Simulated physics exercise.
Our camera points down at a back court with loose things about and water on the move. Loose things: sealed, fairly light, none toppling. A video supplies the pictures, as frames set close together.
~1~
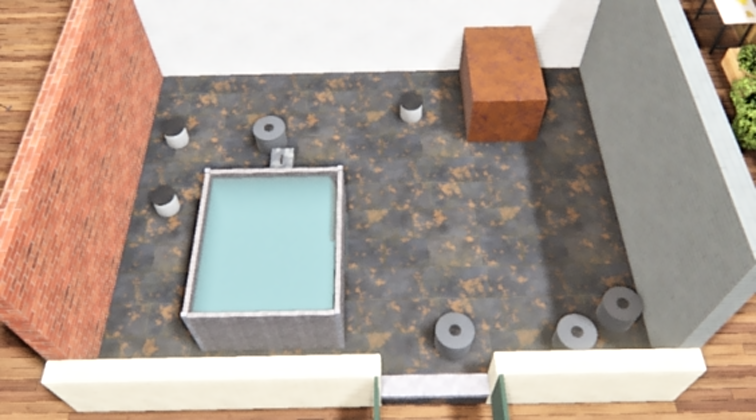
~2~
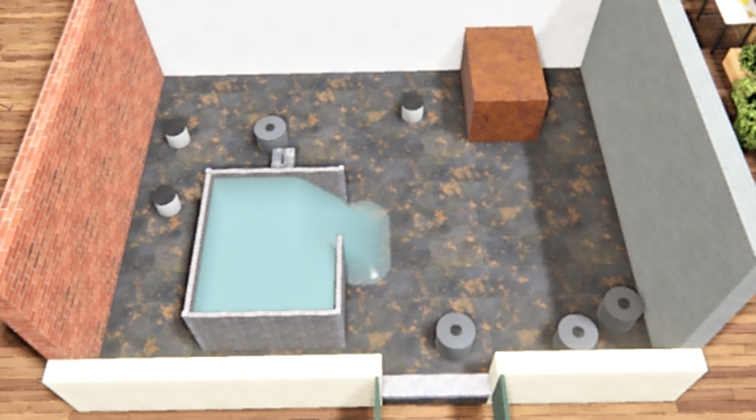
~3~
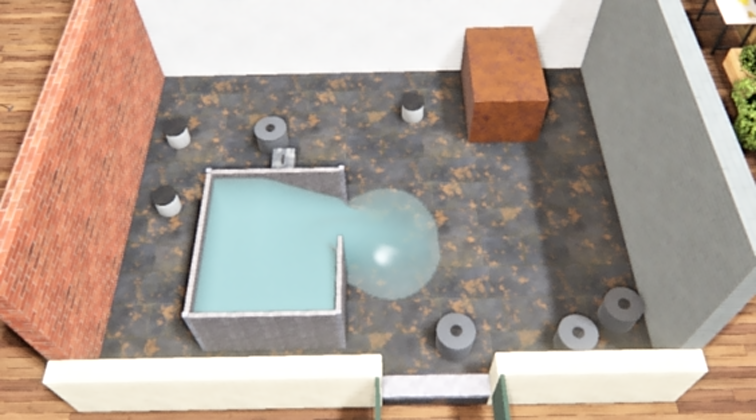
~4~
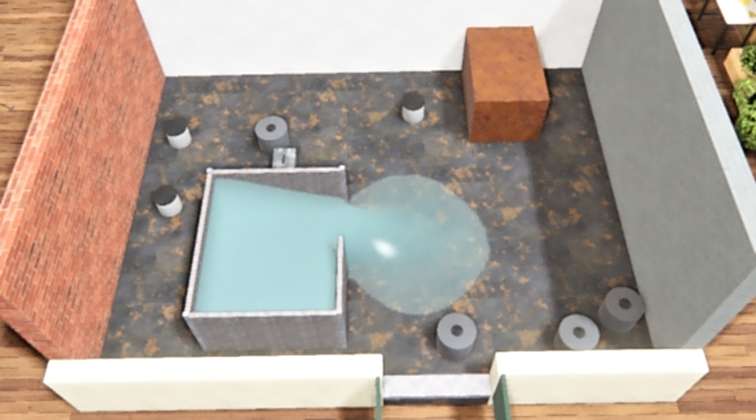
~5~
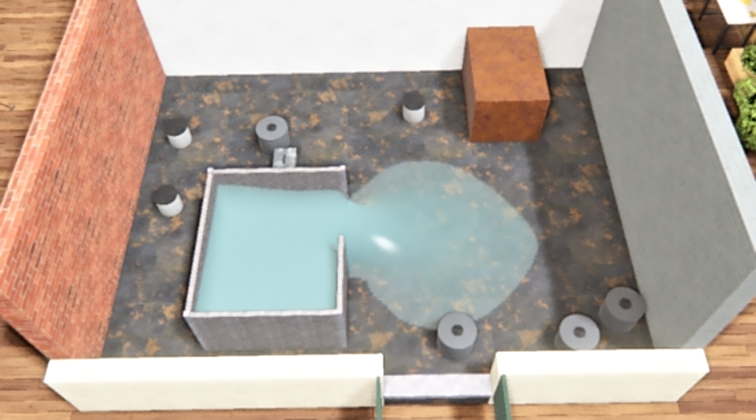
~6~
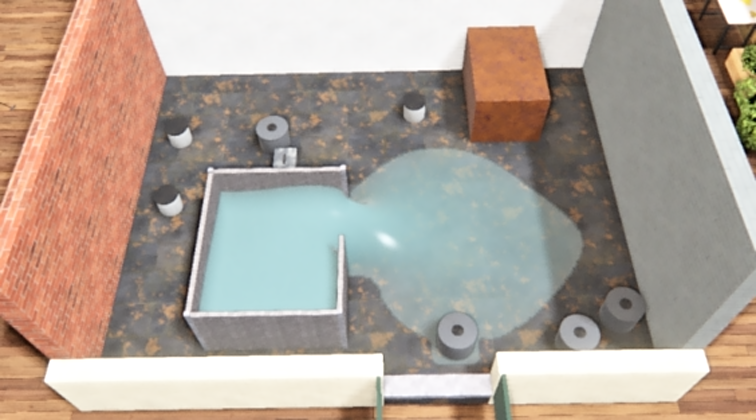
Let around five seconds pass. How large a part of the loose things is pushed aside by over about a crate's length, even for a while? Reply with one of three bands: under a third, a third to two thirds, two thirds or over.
A third to two thirds.
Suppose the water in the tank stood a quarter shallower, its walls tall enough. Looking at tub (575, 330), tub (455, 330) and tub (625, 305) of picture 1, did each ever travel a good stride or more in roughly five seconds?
One after the other: Shifted that much, that far or more, under that.
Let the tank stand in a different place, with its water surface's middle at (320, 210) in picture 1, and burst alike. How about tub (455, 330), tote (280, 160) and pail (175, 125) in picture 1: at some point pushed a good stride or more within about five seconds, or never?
In order: Went well off, remained close by, remained close by.
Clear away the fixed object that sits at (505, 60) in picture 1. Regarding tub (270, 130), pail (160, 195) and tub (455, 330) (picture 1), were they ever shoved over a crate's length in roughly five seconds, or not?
In the order given: Stayed put, stayed put, got displaced.
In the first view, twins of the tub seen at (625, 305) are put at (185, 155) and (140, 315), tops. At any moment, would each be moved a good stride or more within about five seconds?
In that order: Not that far, less than that.
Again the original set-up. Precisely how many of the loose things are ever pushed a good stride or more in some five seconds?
The count is 3.
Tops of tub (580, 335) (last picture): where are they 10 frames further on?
Estimated position: Roughly (612, 330).
A moment on, 0 of 8 are well off their spots; 0 afloat.
Next, 0 of 8 are well off their spots; 2 afloat.
Later, 1 of 8 are well off their spots; 2 afloat.
In the end, 3 of 8 are well off their spots, and 3 have been at some point; 2 afloat.
